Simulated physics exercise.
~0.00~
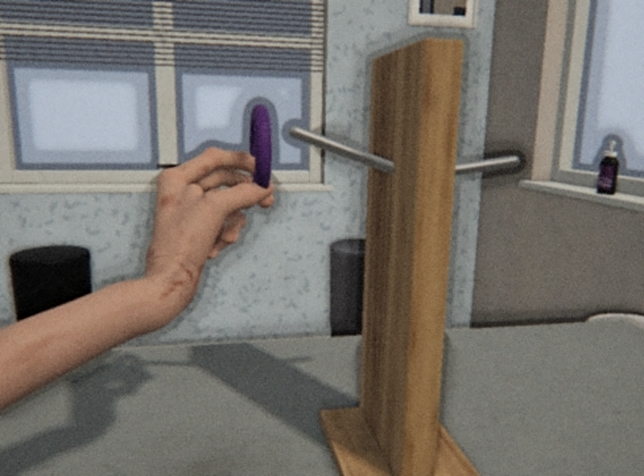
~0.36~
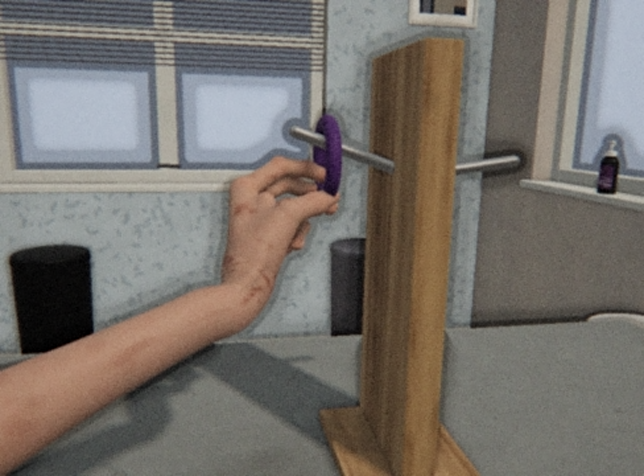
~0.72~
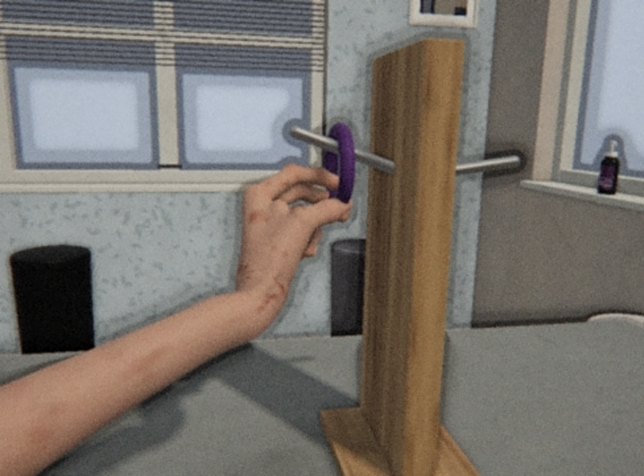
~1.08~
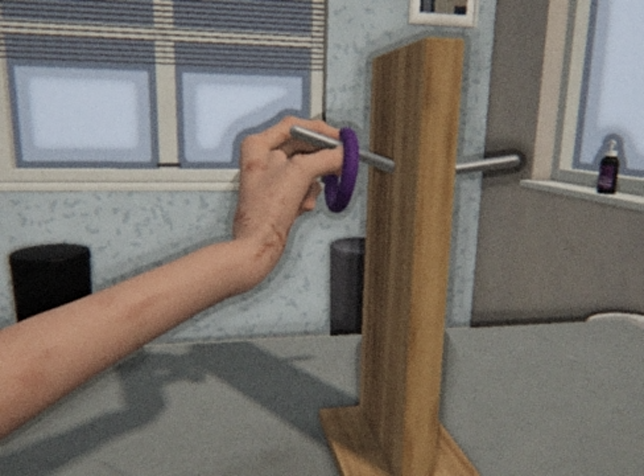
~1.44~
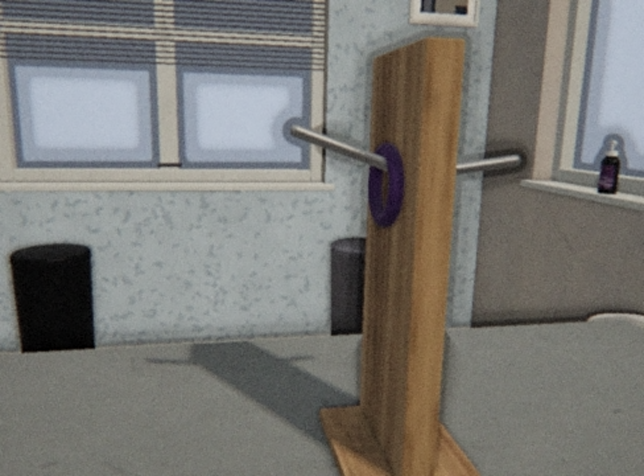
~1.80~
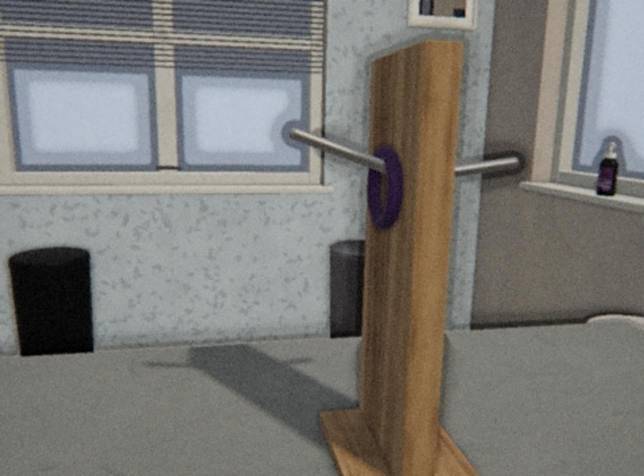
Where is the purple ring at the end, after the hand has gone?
The purple ring is hanging on the left peg, close against the wooden post.
